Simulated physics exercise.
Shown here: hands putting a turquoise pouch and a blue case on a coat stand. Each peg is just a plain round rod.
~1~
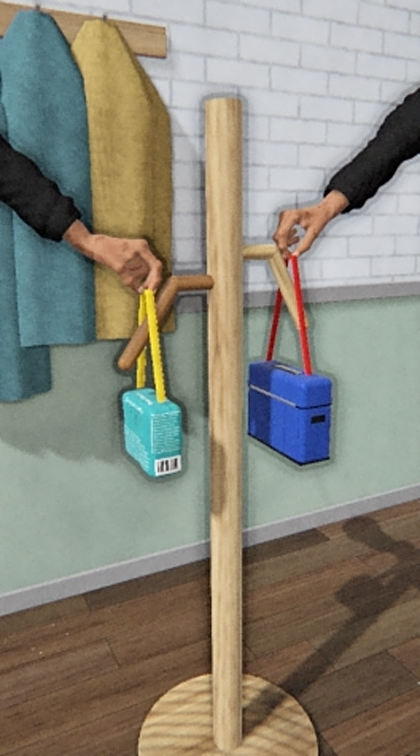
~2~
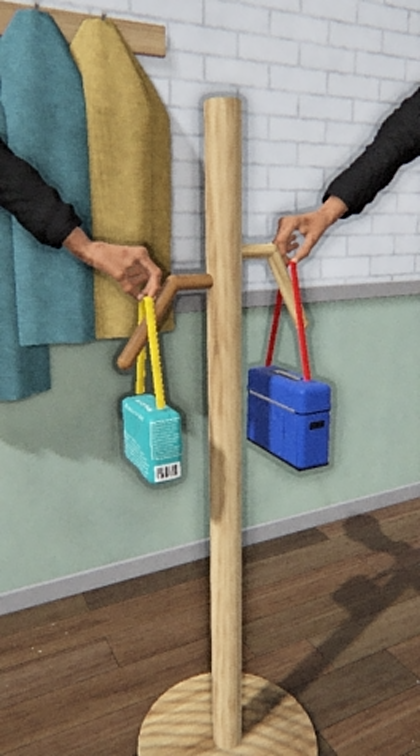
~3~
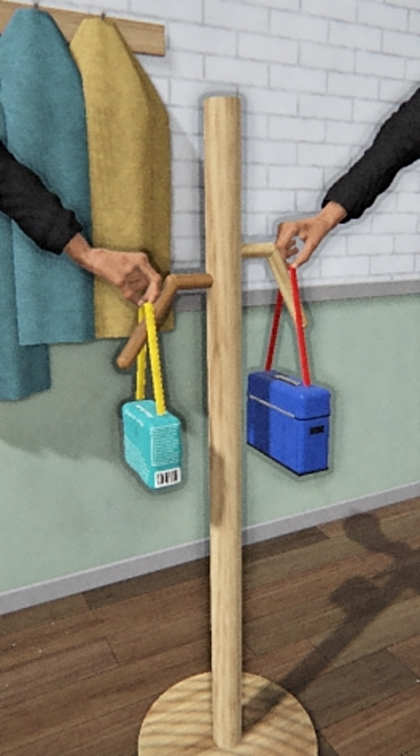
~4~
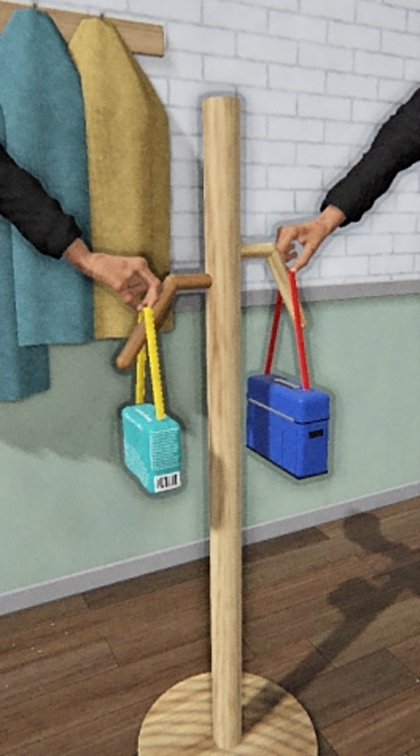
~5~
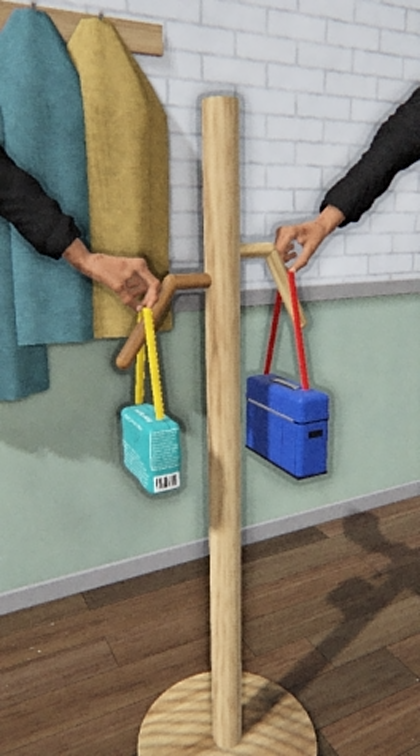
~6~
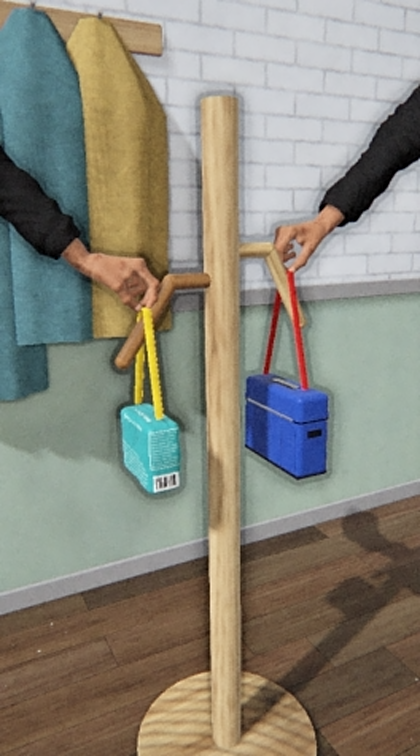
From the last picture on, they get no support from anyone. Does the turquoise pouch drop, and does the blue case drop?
Outcome: My guess is the turquoise pouch will be off the peg, my guess is the blue case will be off the peg.
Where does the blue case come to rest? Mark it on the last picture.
In the end it finishes up at (231, 729) in the last picture.
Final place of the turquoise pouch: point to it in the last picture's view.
Near (214, 733).
Then, 0.26 s past the final frame, turquoise pouch falling near (154, 538); blue case falling near (283, 507).
Then, 0.50 s past the final frame, turquoise pouch on the floor near (182, 737); blue case on the floor near (261, 699).
Then, 0.72 s past the final frame, turquoise pouch on the floor near (214, 733); blue case on the floor near (231, 729).
When it is over, turquoise pouch on the floor near (214, 733); blue case on the floor near (231, 729). The turquoise pouch comes down and the blue case slips off its peg.
